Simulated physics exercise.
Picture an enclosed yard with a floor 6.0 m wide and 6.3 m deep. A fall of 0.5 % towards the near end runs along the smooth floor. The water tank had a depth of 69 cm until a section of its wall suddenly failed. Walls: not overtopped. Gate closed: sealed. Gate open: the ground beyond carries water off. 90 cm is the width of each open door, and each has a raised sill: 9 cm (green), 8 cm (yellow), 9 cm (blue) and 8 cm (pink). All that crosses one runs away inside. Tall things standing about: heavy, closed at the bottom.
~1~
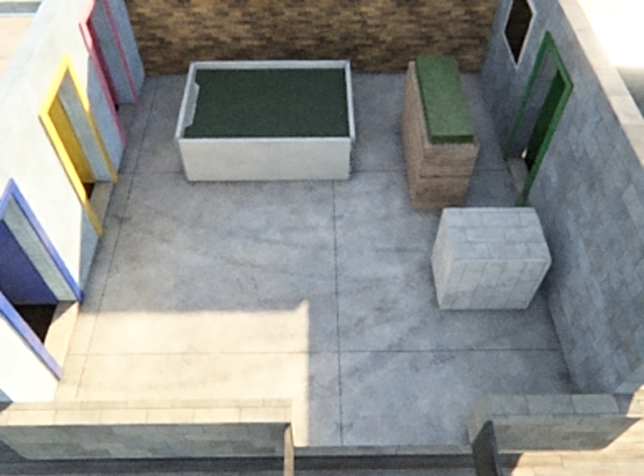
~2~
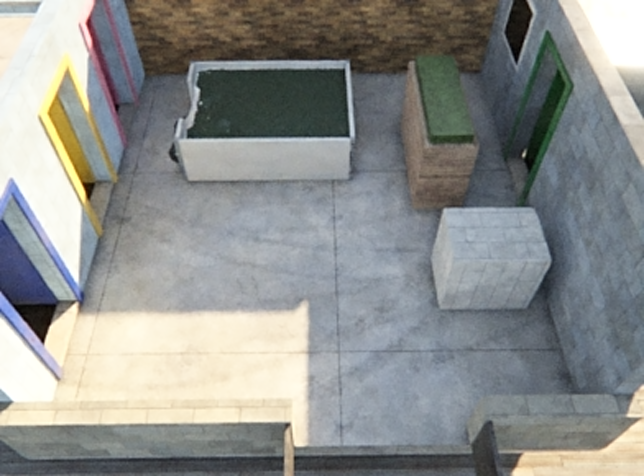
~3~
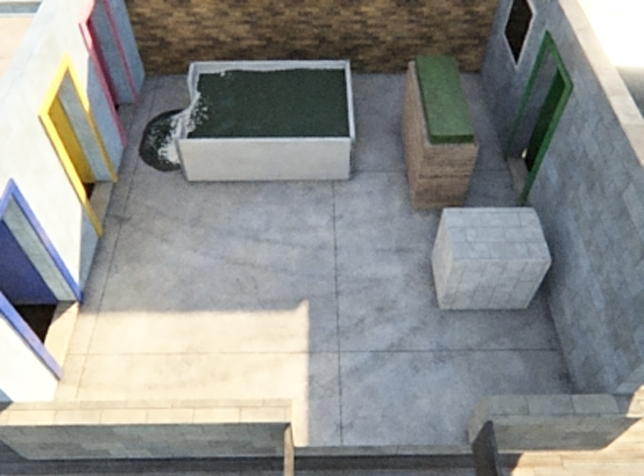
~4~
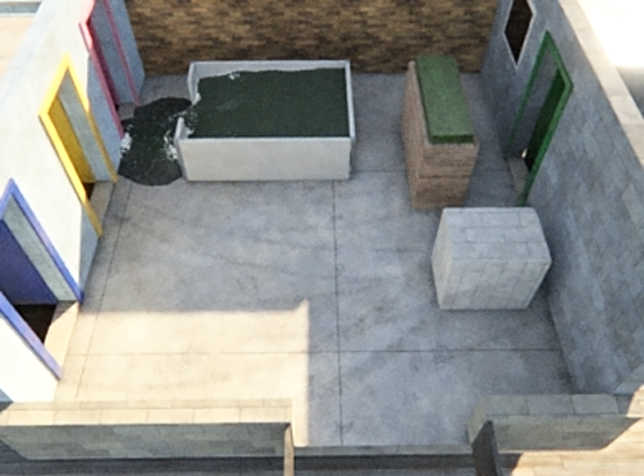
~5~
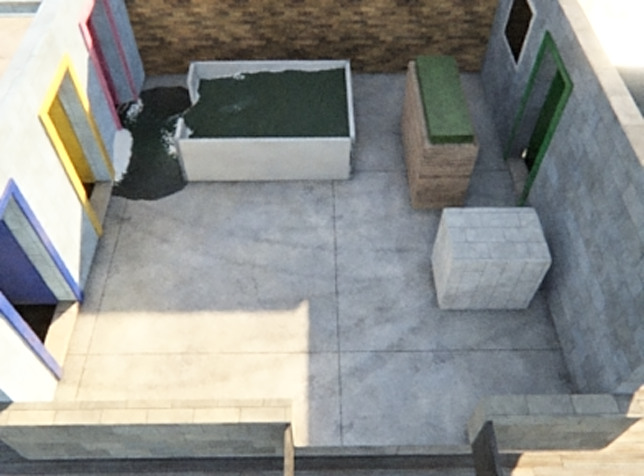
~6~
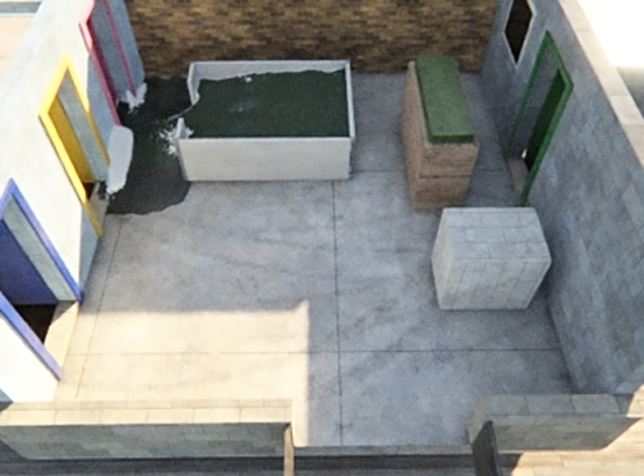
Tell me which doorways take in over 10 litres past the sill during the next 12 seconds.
My prediction: Green door: Less than stated, yellow door: More than stated, blue door: Less than stated, pink door: More than stated.
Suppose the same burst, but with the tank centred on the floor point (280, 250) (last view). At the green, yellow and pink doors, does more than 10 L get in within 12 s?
Result - green door does not exceed it, yellow door exceeds it, pink door does not exceed it.
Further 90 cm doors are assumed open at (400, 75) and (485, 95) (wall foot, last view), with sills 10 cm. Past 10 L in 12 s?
Within it, within it.
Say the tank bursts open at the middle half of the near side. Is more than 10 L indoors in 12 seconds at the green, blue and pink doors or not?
Log - green: Threshold not reached, blue: Threshold topped, pink: Threshold not reached.
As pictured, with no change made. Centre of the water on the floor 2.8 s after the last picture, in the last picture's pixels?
It lies at roughly (238, 165) in pixels.
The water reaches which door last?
That's the green door.
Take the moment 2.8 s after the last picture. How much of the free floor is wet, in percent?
Close to 45 in a hundred.
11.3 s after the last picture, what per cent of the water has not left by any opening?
That would be close to 64 per cent.
Then, 0.7 s after the last picture water covers 15 % of the floor and is deepest (43 cm) near (124, 152); green door not reached, yellow door 14 cm at the sill, 4 L in, blue door not reached, pink door 30 cm at the sill, 191 L in.
Then, 1.5 s after the last picture water covers 30 % of the floor and is deepest (38 cm) near (124, 152); green door not reached, yellow door 13 cm at the sill, 17 L in, blue door 4 cm at the sill, 0 L in, pink door 34 cm at the sill, 392 L in.
Then, 2.8 s after the last picture water covers 45 % of the floor and is deepest (26 cm) near (138, 144); green door not reached, yellow door 10 cm at the sill, 29 L in, blue door 4 cm at the sill, 0 L in, pink door 24 cm at the sill, 590 L in.
Then, 6.3 s after the last picture water covers 75 % of the floor and is deepest (17 cm) near (128, 136); green door 3 cm at the sill, 0 L in, yellow door 6 cm at the sill, 35 L in, blue door 5 cm at the sill, 0 L in, pink door 16 cm at the sill, 828 L in.
Then, 11.3 s after the last picture water covers 95 % of the floor and is deepest (10 cm) near (128, 136); green door 5 cm at the sill, 0 L in, yellow door 4 cm at the sill, 36 L in, blue door 4 cm at the sill, 0 L in, pink door 9 cm at the sill, 894 L in.
